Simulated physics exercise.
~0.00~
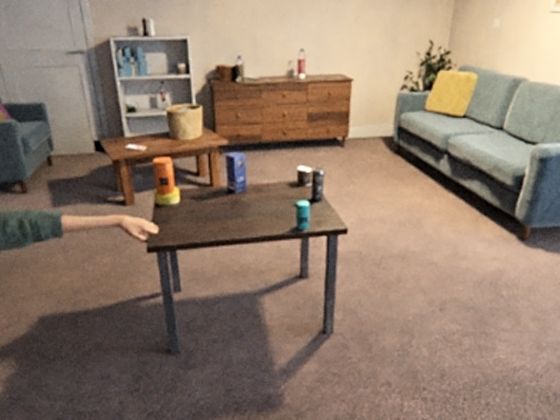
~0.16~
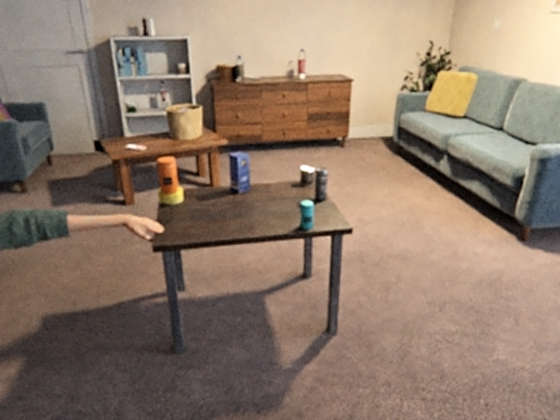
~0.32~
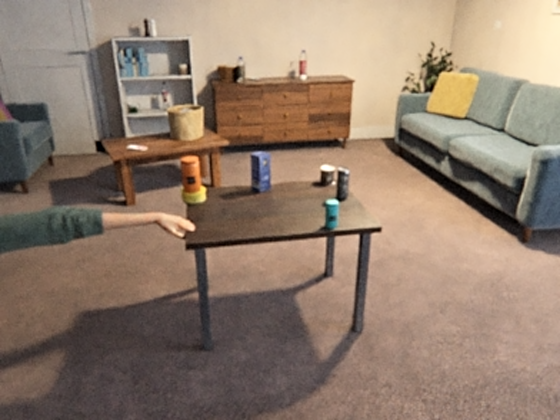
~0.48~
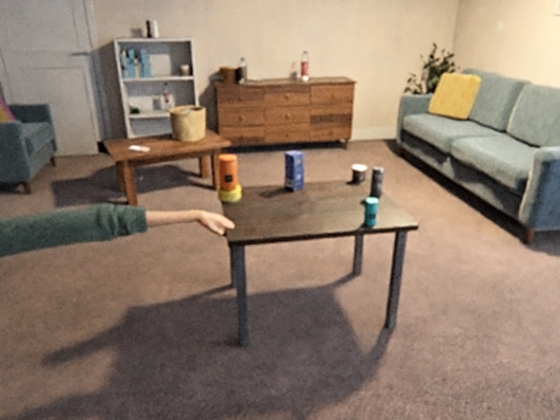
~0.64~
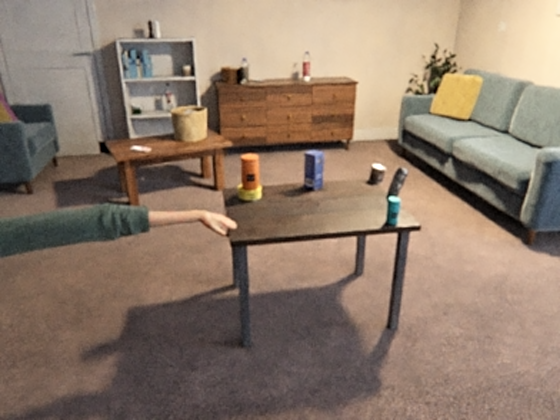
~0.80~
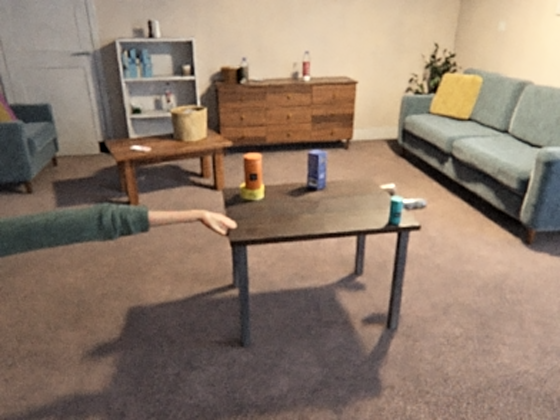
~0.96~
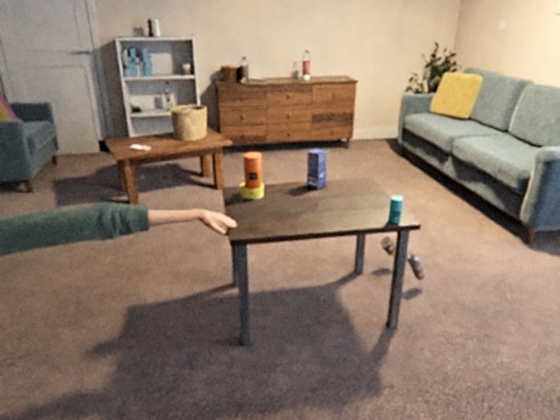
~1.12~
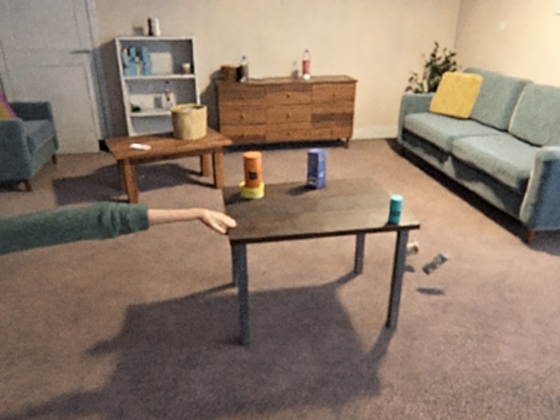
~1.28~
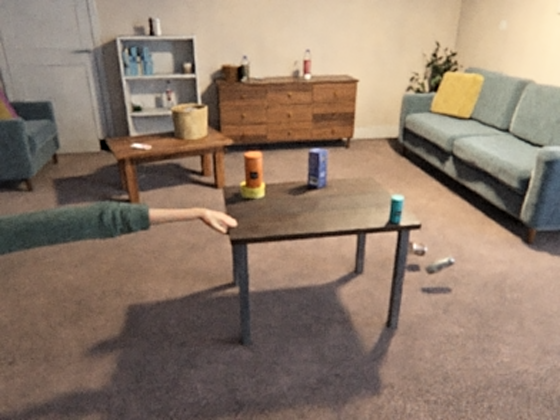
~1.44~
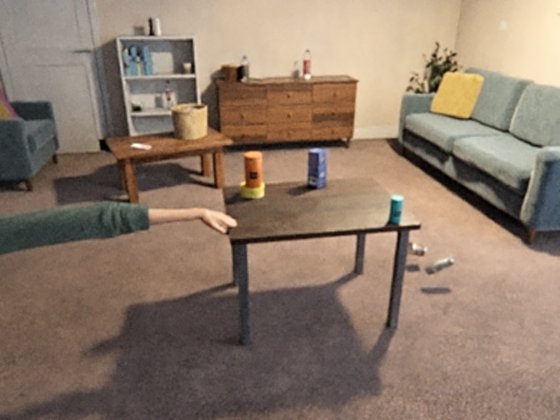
In this clip, a hand drags a small table of containers to the right across a carpeted room and stops; the grey can and brown tin topple off the right side onto the floor, while the orange, yellow, blue and turquoise containers stay on top.
